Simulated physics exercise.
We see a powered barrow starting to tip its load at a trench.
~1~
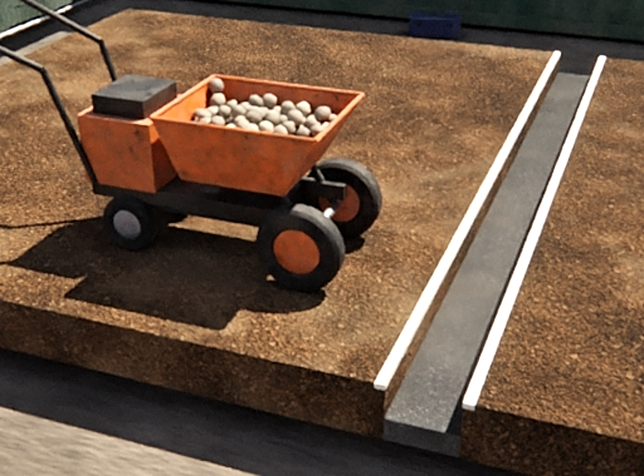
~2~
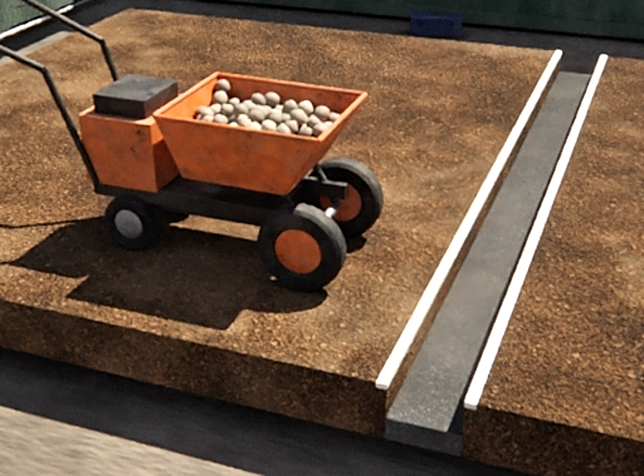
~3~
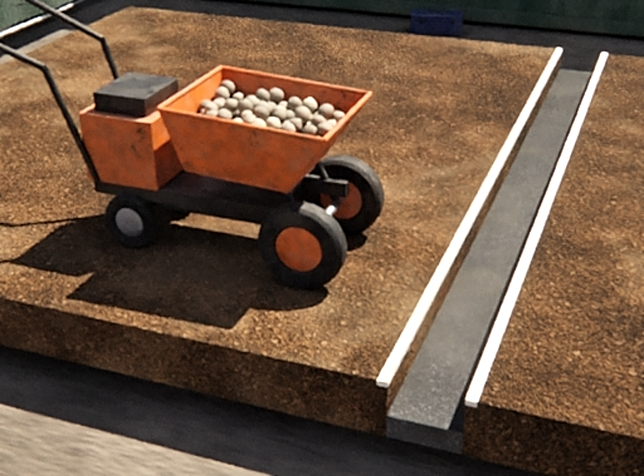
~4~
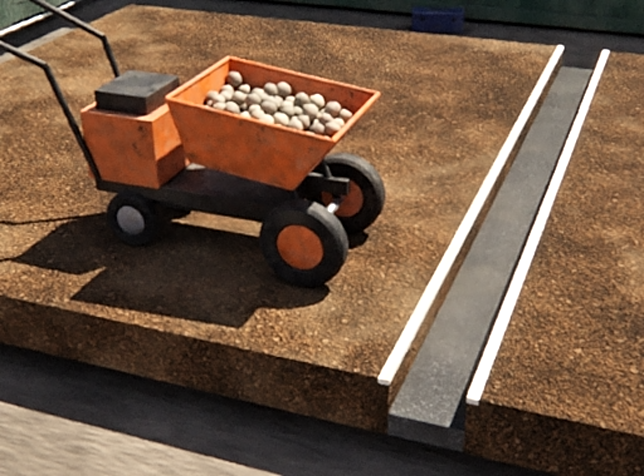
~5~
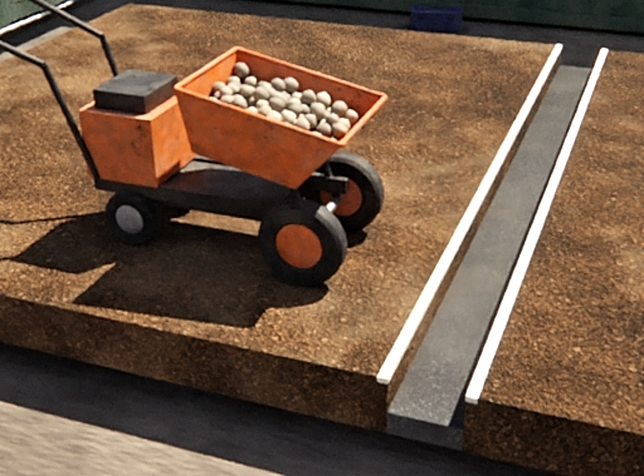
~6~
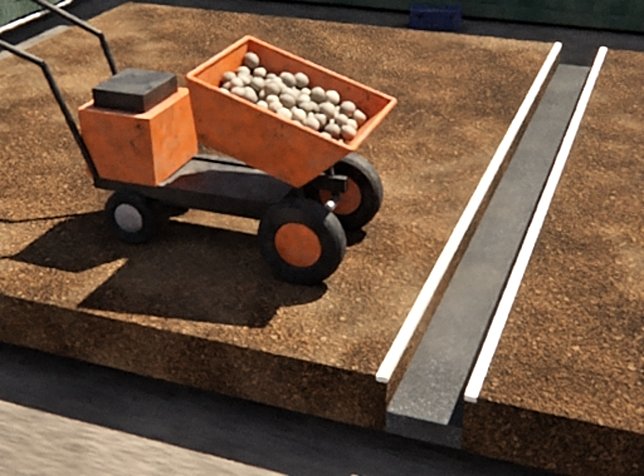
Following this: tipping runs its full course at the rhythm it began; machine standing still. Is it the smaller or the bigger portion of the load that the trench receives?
Most of it.
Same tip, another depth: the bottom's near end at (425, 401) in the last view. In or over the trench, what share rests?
70 %.
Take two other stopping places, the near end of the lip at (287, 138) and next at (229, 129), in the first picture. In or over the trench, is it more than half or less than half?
To start, the greater share; after that, the lesser share.
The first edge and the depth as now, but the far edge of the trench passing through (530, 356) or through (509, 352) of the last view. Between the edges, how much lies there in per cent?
For the first it's 100 per cent, for the second 100 per cent.
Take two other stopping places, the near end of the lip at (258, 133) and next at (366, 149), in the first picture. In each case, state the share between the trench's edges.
About 50 and 50 per cent.
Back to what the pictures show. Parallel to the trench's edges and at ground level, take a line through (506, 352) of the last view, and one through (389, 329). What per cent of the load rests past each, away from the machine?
Respectively 10 and 100 percent.
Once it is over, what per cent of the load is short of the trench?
That share is about 5 percent.
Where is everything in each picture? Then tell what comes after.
The first picture shows lip of the skip at (315, 142), level; top of the load at (256, 115), river pebbles; first edge of the trench at (404, 339); far edge at (487, 356), the trench over half as wide as the skip, and about half as deep as wide.
The second picture shows lip of the skip at (318, 142), level; top of the load at (258, 114).
The third picture shows lip of the skip at (324, 141), tipped barely; top of the load at (247, 118).
The fourth picture shows lip of the skip at (332, 142), tipped a little; top of the load at (252, 101).
The fifth picture shows lip of the skip at (341, 145), tipped a little; top of the load at (255, 104).
The sixth picture shows lip of the skip at (351, 150), tipped clearly; top of the load at (256, 85); first edge of the trench at (406, 331); far edge at (489, 348).
Soon, skip tipped steeply; all in the skip.
A while on, skip tipped right over; most in the skip; a small part in or heaped over the trench; a small part falling.
Towards the end, skip tipped right over; about a quarter in the skip; about two thirds in or heaped over the trench; a small part beyond it.
Finally, skip tipped right over; a small part short of the trench; most in or heaped over the trench; a small part beyond it.
